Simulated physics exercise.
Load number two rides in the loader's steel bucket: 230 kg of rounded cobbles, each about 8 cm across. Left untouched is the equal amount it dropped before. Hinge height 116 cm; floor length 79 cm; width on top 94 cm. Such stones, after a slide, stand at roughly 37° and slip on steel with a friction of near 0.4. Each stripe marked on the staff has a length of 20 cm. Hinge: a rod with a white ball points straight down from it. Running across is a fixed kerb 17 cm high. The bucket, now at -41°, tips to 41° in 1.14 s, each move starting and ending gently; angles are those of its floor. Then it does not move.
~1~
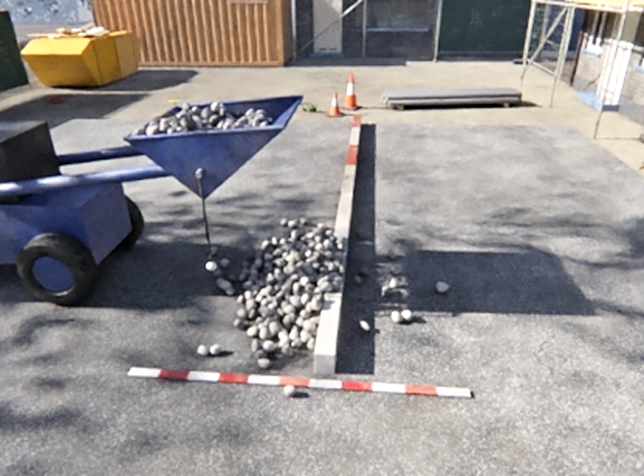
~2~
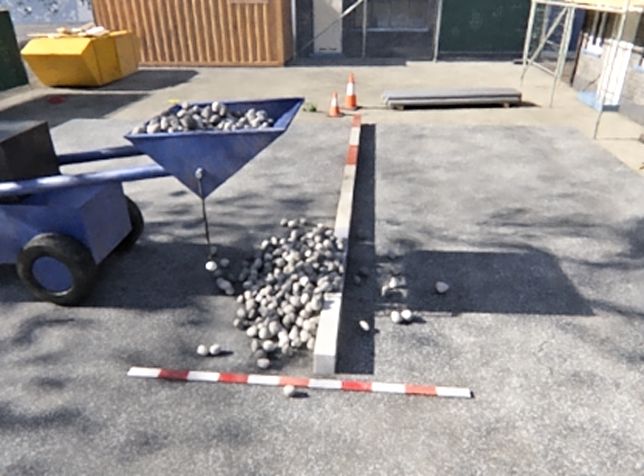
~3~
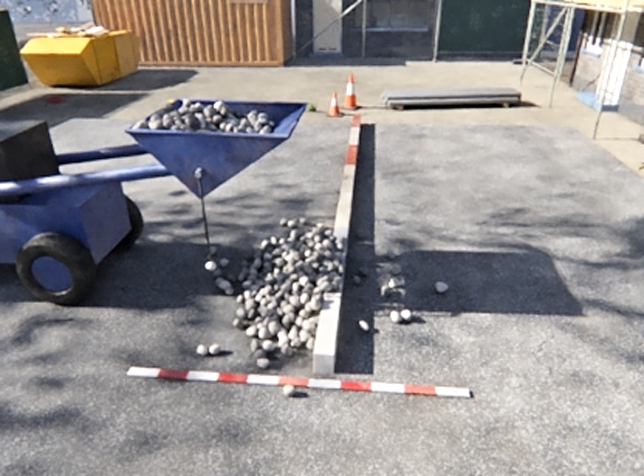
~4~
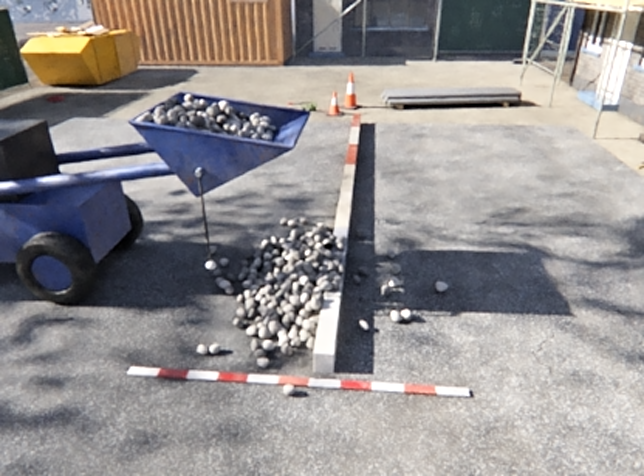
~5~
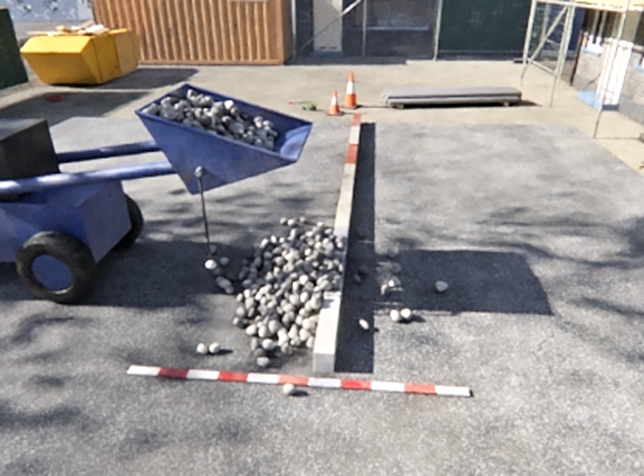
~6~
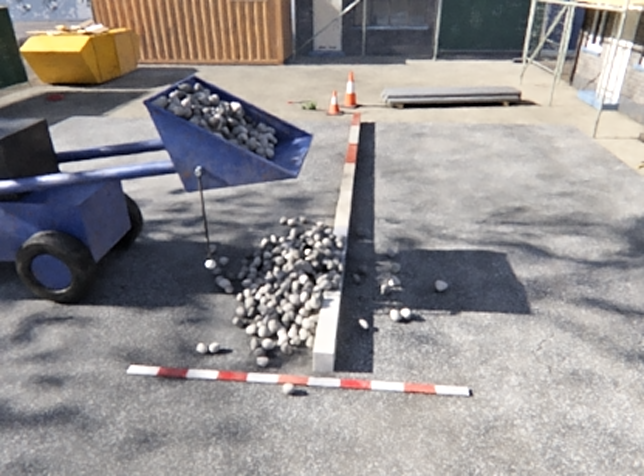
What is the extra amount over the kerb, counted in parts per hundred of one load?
Close to 43 parts in a hundred.
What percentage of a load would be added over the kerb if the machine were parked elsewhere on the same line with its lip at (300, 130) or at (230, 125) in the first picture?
Roughly 65 and 0 percent, in that order.
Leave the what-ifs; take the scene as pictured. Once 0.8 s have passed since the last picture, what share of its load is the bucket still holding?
Around 50 per cent of the load is still inside.
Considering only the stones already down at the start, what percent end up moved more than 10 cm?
Close to 5 per cent.
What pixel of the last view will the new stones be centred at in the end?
Their centre rests close to (326, 272).
Then, 0.4 s after the last picture the floor is at 29°; in per cent of one load, 100 in the bucket, 97 on this side of the kerb, 3 over the kerb; the foremost stones are at (397, 290).
Then, 0.8 s after the last picture the floor is at 41°; in per cent of one load, 48 in the bucket, 149 on this side of the kerb, 3 over the kerb; the foremost stones are at (397, 290).
Then, 1.1 s after the last picture the floor is at 41°; in per cent of one load, 5 in the bucket, 168 on this side of the kerb, 27 over the kerb; the foremost stones are at (419, 278).
Then, 3.6 s after the last picture the floor is at 41°; in per cent of one load, 0 in the bucket, 154 on this side of the kerb, 46 over the kerb; the foremost stones are at (496, 291). Net gain over the kerb, 43.
